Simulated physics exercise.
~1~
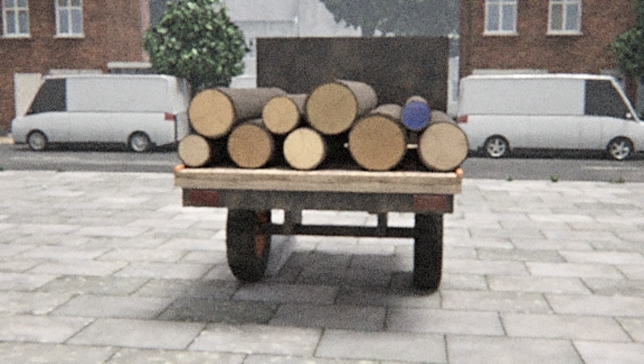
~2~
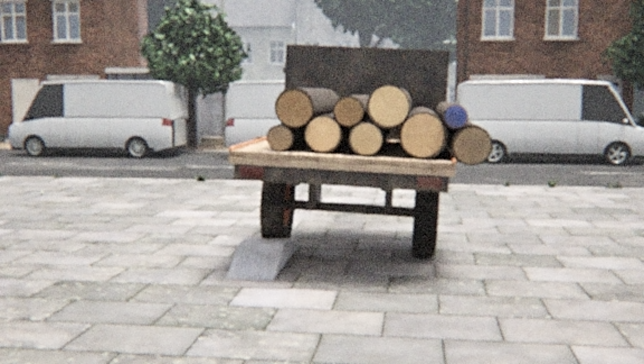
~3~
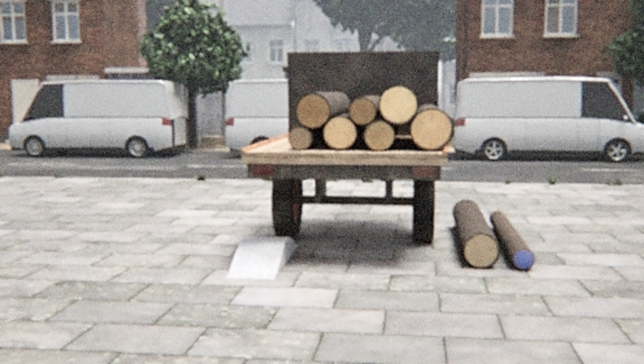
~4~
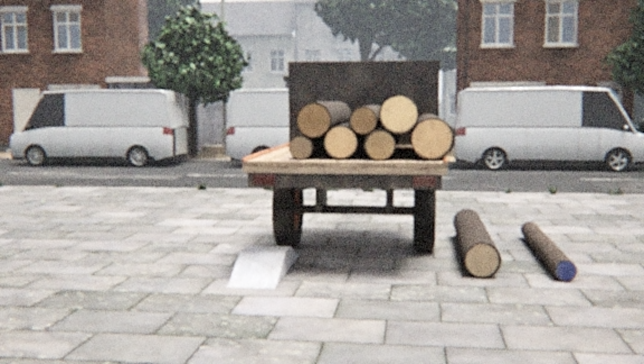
We see a flat trailer stacked with logs from behind as a wheel rides over a pale hump and the pile shifts right; the blue-ended log and another drop off the right side and end up lying apart on the paving, the rest still aboard.
